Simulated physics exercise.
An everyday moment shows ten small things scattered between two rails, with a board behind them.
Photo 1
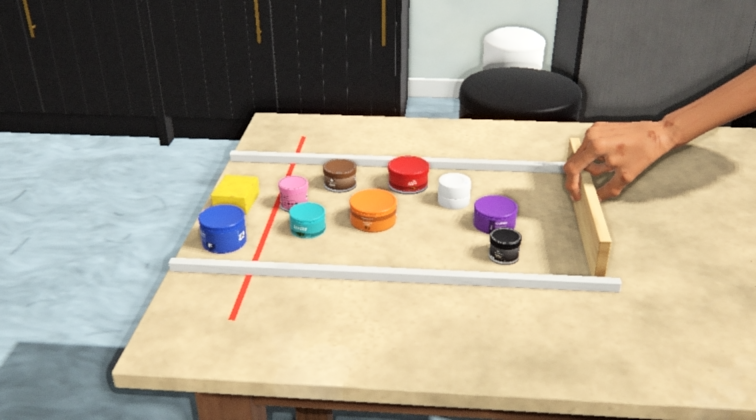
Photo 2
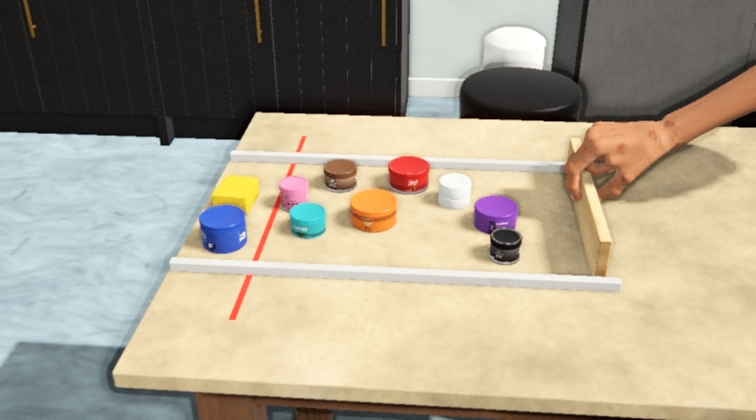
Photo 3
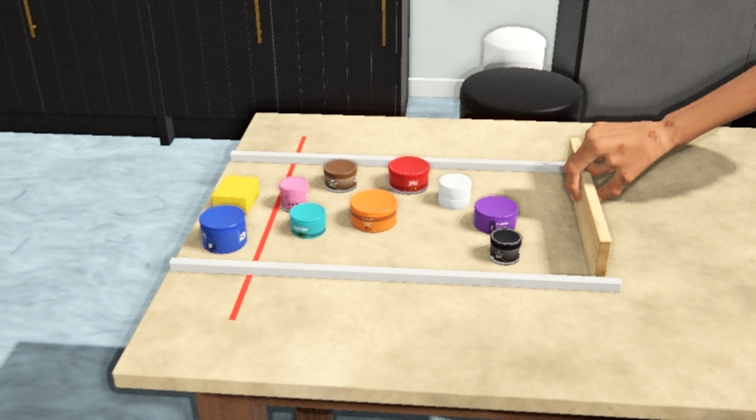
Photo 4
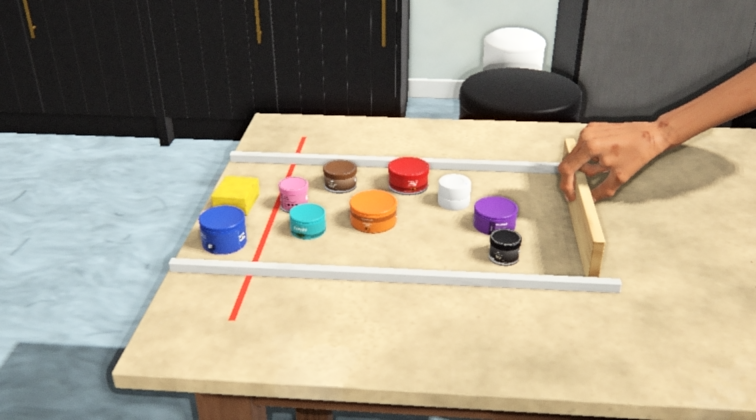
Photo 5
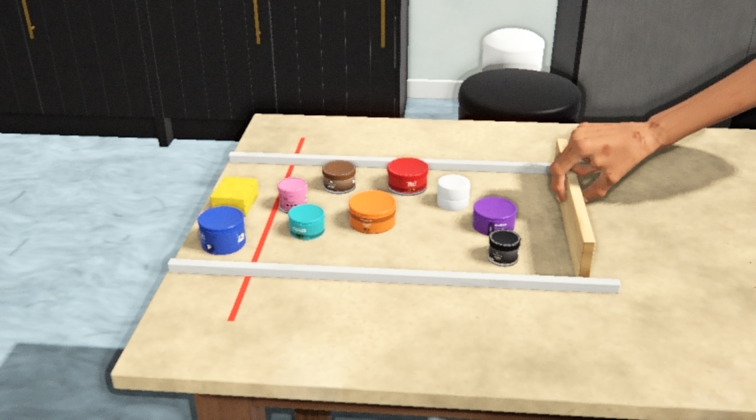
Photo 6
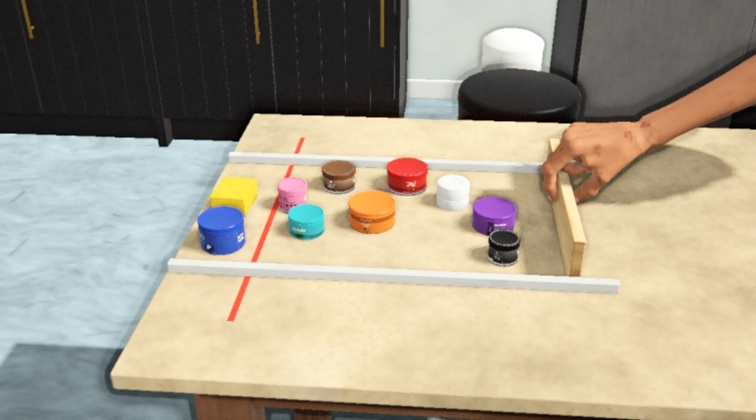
A wooden board stayed still at first, then a hand slid it a little to the left between two rails, while the colourful tubs and yellow block on the table stayed in place.
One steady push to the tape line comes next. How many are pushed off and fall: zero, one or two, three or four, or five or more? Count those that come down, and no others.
Band: One faller or a pair.
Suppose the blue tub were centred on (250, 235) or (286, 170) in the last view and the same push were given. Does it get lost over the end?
Well, the blue tub stays aboard in the first case and stays aboard in the second.
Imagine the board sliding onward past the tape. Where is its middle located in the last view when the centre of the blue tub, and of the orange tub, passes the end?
Middle approx. at (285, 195), then approx. at (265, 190).
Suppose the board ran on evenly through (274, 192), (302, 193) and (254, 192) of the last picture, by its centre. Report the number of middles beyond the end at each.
Counts: 2, 0, 4.
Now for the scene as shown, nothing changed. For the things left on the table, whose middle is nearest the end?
Foremost is the orange tub.
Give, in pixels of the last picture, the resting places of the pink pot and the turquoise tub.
Approximately (234, 190) for one, approximately (217, 230) for the other.
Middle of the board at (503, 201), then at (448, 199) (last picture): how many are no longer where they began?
The counts are 2 and 3.
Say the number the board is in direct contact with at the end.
4 in contact.
Soon after, none off yet; yellow block at rest near (235, 196); blue tub at rest near (222, 231); pink pot at rest near (292, 196).
Then, none off yet; yellow block at rest near (235, 196); blue tub at rest near (222, 231); pink pot moved a little near (283, 193).
At rest, the number that fall off is one or two; fallen, blue tub and yellow block.
